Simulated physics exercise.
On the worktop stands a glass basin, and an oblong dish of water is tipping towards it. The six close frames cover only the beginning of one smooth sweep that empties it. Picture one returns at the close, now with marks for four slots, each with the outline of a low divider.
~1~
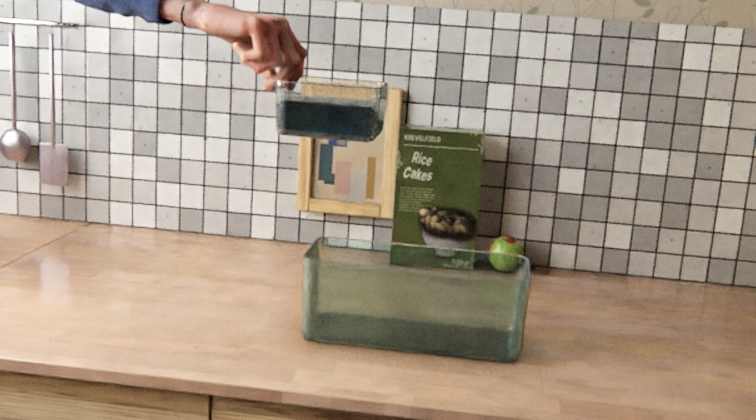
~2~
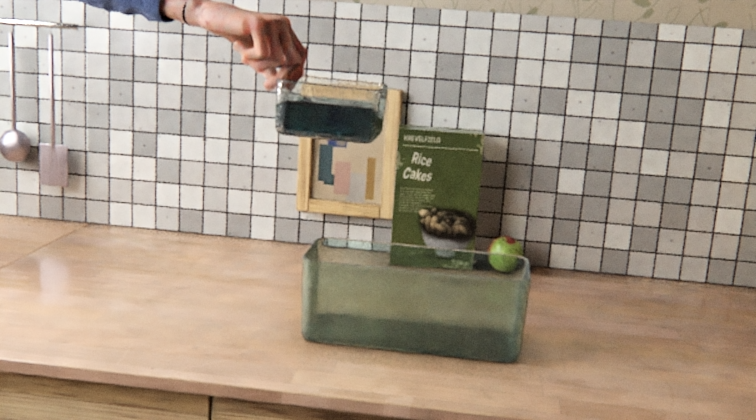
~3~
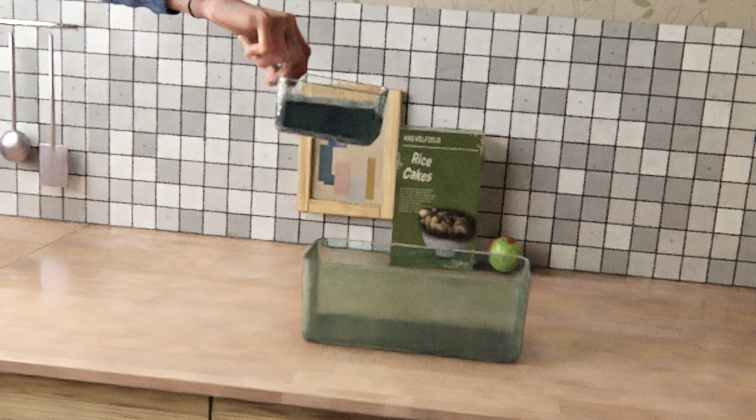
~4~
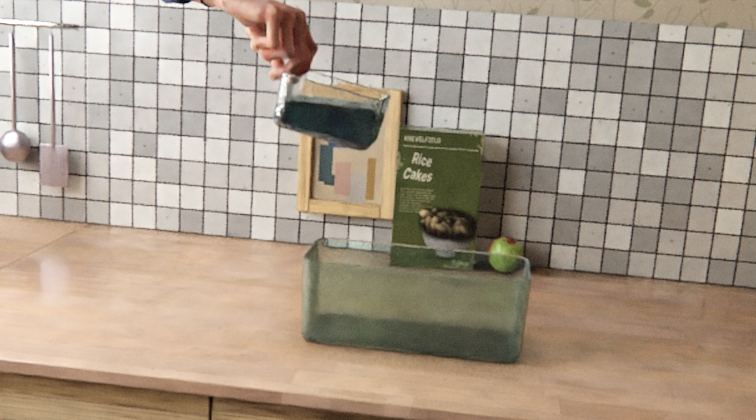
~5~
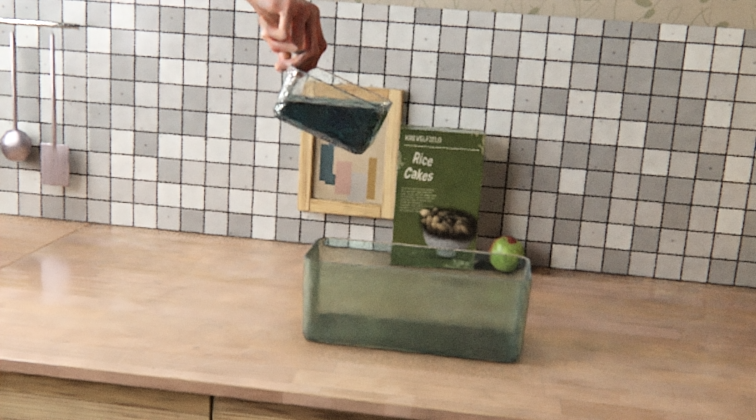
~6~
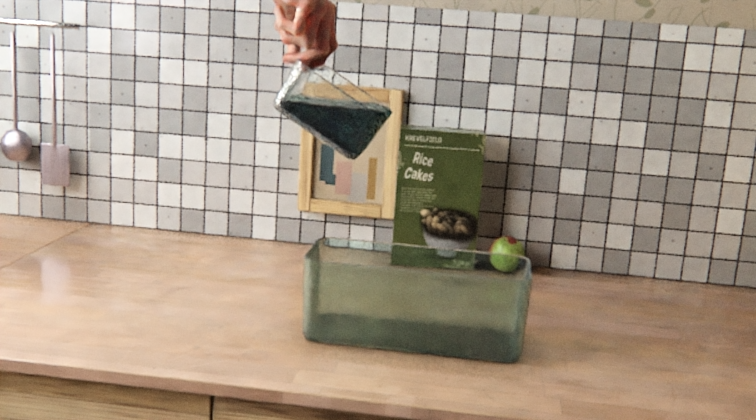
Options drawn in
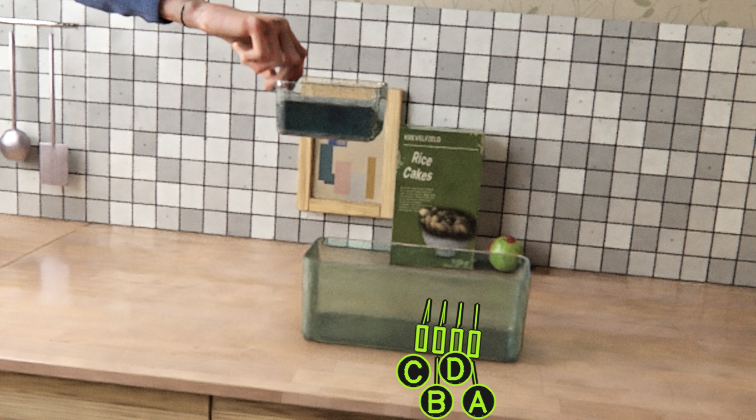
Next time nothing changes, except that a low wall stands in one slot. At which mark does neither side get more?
C works best here.
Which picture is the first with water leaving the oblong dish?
Picture 6.
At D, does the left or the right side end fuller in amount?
The left side.
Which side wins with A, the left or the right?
More ends on the left.
In lime, A at (472, 361); B at (437, 358); C at (420, 356); D at (454, 360).
Choosing A, about 88 % ends left of the wall and 10 % right of it.
Choosing B, about 83 % ends left of the wall and 16 % right of it.
Choosing C, about 51 % ends left of the wall and 48 % right of it.
Choosing D, about 91 % ends left of the wall and 8 % right of it.
